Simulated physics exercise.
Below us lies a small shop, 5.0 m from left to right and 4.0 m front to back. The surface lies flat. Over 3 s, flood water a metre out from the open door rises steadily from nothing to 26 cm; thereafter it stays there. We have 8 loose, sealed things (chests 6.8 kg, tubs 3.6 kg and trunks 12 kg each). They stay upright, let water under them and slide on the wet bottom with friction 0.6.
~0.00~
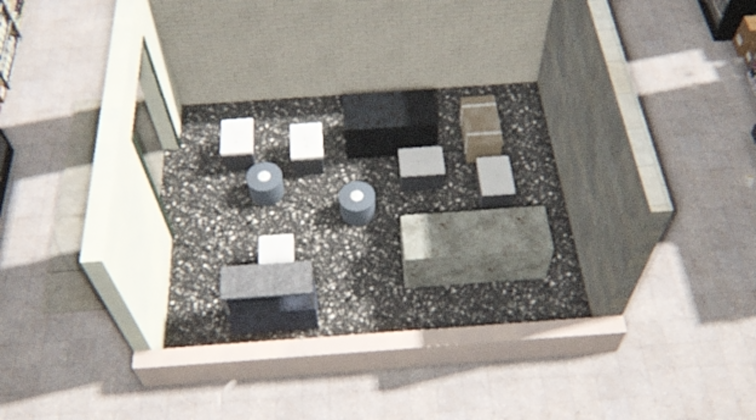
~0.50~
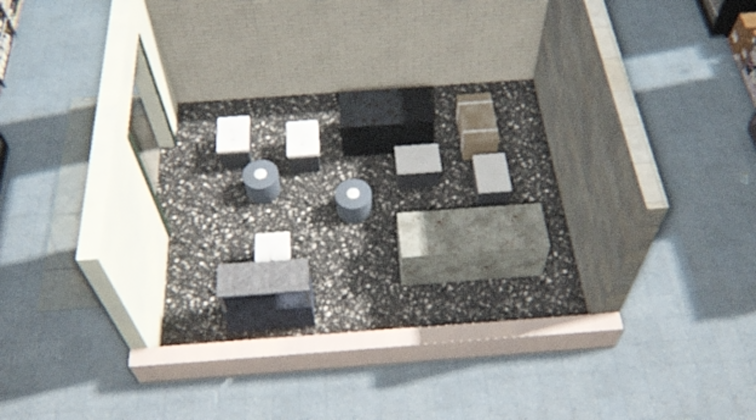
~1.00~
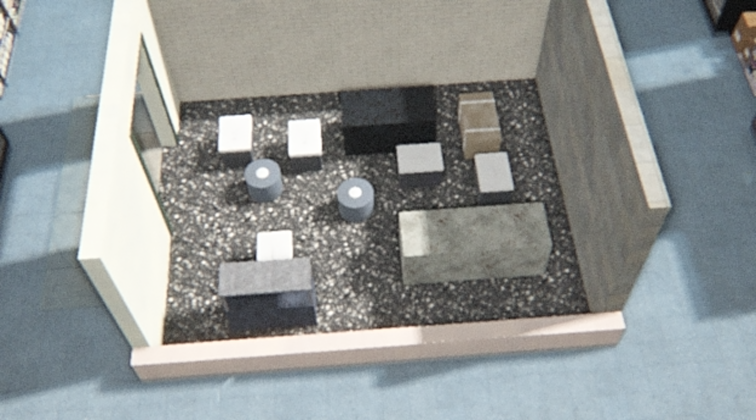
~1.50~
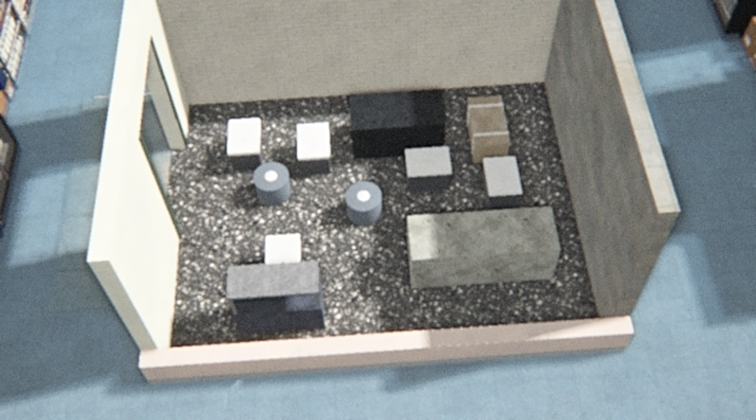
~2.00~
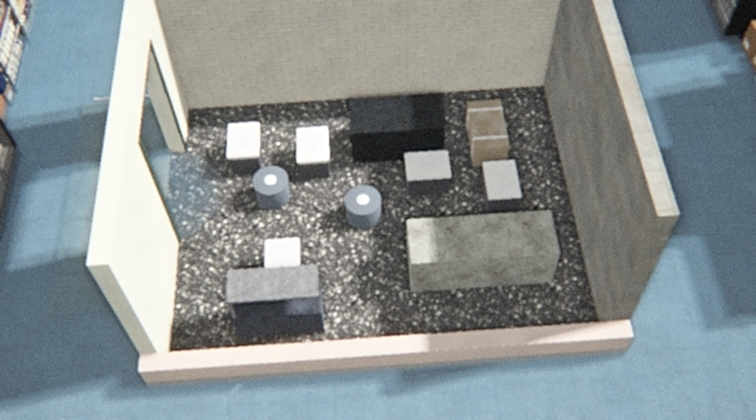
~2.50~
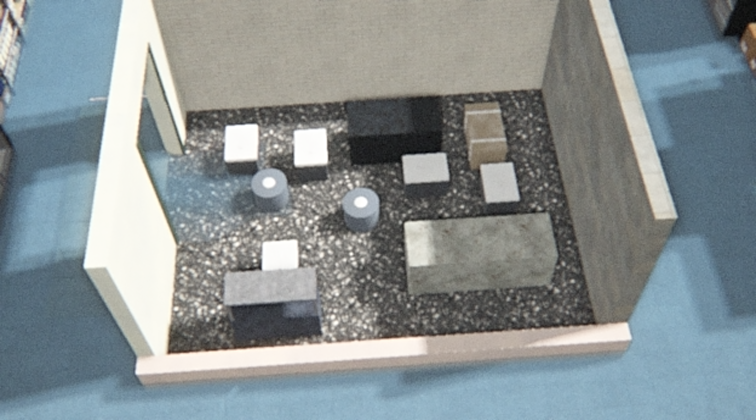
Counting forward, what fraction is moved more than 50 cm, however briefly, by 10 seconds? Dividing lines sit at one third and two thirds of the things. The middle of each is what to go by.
My call: Two thirds or more of them.
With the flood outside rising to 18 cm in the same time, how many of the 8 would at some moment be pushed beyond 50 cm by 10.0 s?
Under that setup the answer is 7.
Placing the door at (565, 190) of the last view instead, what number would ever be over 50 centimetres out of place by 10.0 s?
The answer then is 8.
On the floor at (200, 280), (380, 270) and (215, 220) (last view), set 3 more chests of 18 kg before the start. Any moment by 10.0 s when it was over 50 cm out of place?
Well, it goes below, below, above.
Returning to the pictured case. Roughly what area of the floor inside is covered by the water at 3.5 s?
I'd estimate close to 5.5 m2.
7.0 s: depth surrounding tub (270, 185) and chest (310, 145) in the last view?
Around 12 cm and 5 cm.
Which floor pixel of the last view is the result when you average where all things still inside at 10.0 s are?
Mean floor pixel: About (477, 207).
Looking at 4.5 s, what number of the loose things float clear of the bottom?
Count: 5.
After 3.5 s 2 of 8 are over 50 cm from their spots; 1 afloat.
After 4.5 s 3 of 8 are over 50 cm from their spots; 5 afloat.
After 7.0 s 8 of 8 are over 50 cm from their spots; 8 afloat.
After 10.0 s 5 of 8 are over 50 cm from their spots, and 8 have been at some point; 8 afloat.
